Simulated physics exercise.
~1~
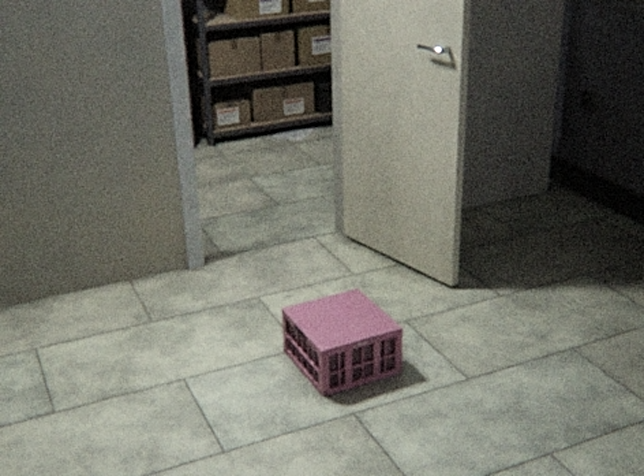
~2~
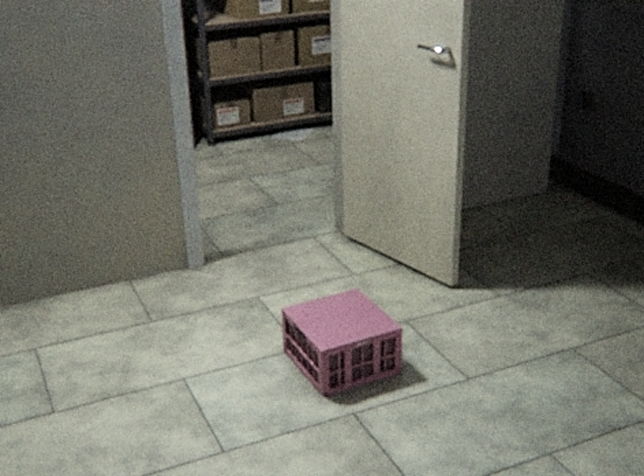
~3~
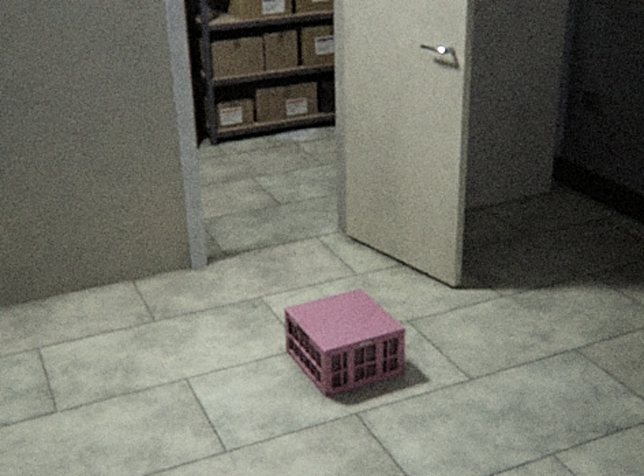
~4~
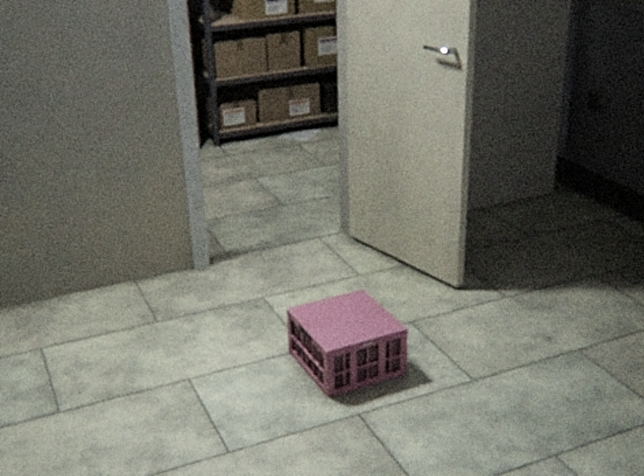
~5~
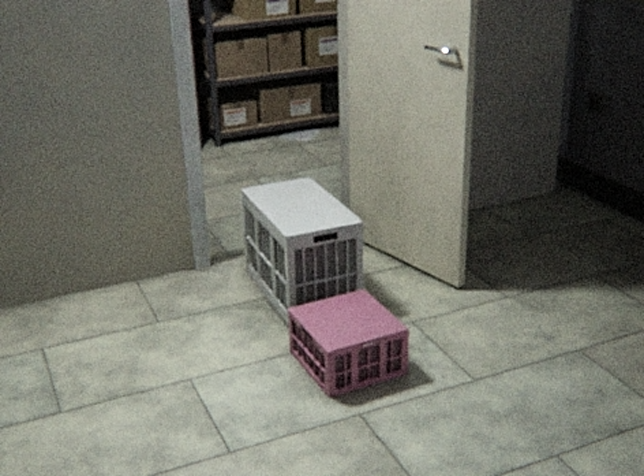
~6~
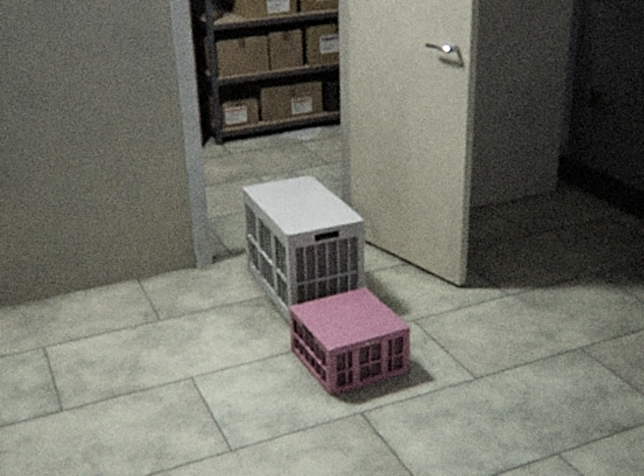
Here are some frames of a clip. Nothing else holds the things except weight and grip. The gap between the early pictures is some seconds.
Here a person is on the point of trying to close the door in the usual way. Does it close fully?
The door falls short.
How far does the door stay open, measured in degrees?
The answer is roughly 65°.
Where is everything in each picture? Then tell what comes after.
The first frame shows door wide open and still; pink crate (341, 340).
The second frame shows door wide open and still; pink crate (341, 340).
The third frame shows door wide open and still; pink crate (344, 340).
The fourth frame shows door wide open and still; pink crate (346, 341).
The fifth frame shows door wide open and still; pink crate (347, 341).
The sixth frame shows door wide open and still; white chest (302, 247); pink crate (349, 339).
Then, 0.40 s after the last picture, door 96° open.
Then, 0.70 s after the last picture, door 79° open.
Then, 0.90 s after the last picture, door 68° open.
At rest, door 67° open; both in place. Seen from the same camera at the end, white chest near (299, 247).
